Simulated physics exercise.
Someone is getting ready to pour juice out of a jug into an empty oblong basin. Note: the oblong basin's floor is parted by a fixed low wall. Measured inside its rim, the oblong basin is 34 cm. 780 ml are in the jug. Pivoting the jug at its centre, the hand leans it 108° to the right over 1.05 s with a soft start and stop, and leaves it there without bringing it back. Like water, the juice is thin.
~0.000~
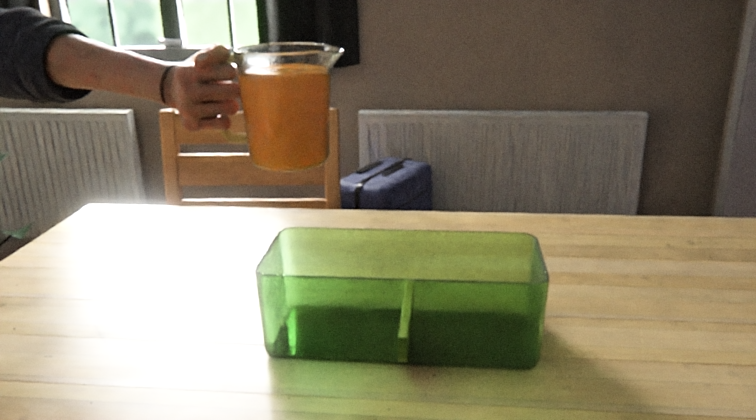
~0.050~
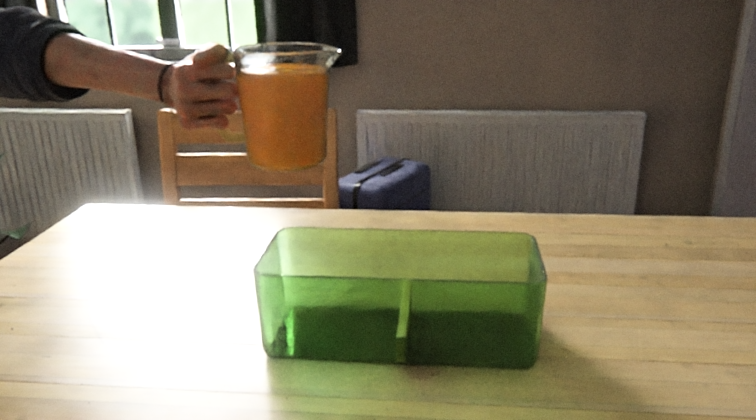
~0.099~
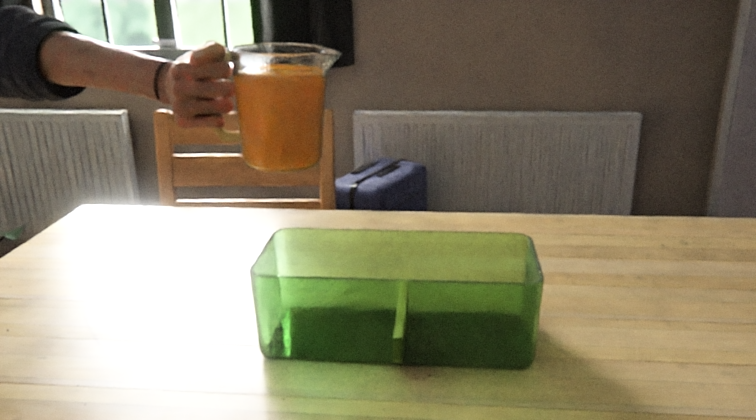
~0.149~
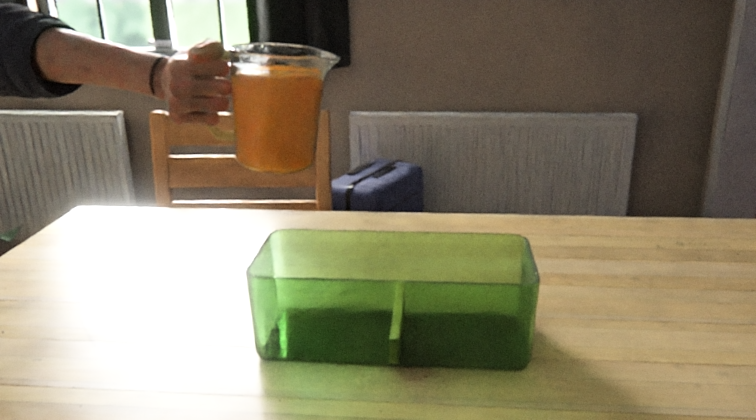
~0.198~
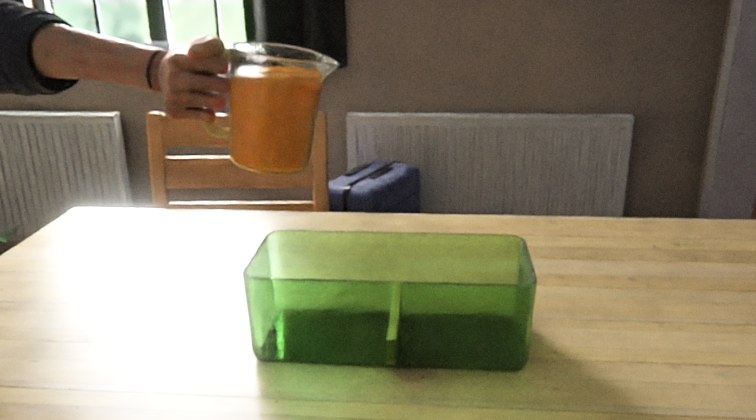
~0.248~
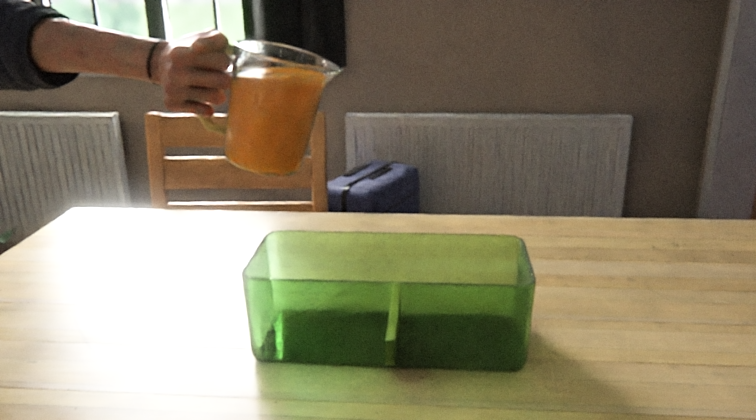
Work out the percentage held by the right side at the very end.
I would put it at 67 per cent.
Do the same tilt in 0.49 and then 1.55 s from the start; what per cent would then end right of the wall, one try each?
In turn about 60 and 70 per cent.
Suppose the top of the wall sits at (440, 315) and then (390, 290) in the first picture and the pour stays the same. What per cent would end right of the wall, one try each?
Try 1: 15 %; try 2: 90 %.
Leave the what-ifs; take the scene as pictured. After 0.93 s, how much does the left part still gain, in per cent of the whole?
About 28 per cent.
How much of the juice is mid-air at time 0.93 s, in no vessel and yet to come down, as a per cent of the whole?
Near 26 per cent, I'd say.
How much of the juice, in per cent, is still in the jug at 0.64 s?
About 80 per cent.
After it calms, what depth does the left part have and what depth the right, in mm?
The left side settles near 10 mm and the right side near 24 mm.
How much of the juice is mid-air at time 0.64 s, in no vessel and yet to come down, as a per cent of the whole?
Estimate: About 18 % of all of it.
After 0.64 s the tilt is 72° and 80 per cent is still to pour, 0 is left of the wall and 3 right of it.
After 0.93 s the tilt is 104° and 25 per cent is still to pour, 4 is left of the wall and 45 right of it.
After 1.22 s the tilt is 108° and 1 per cent is still to pour, 22 is left of the wall and 72 right of it.
After 1.55 s the tilt is 108° and 0 per cent is still to pour, 31 is left of the wall and 68 right of it.
In the end 32 per cent lies left of the wall, 67 right of it and 1 outside.
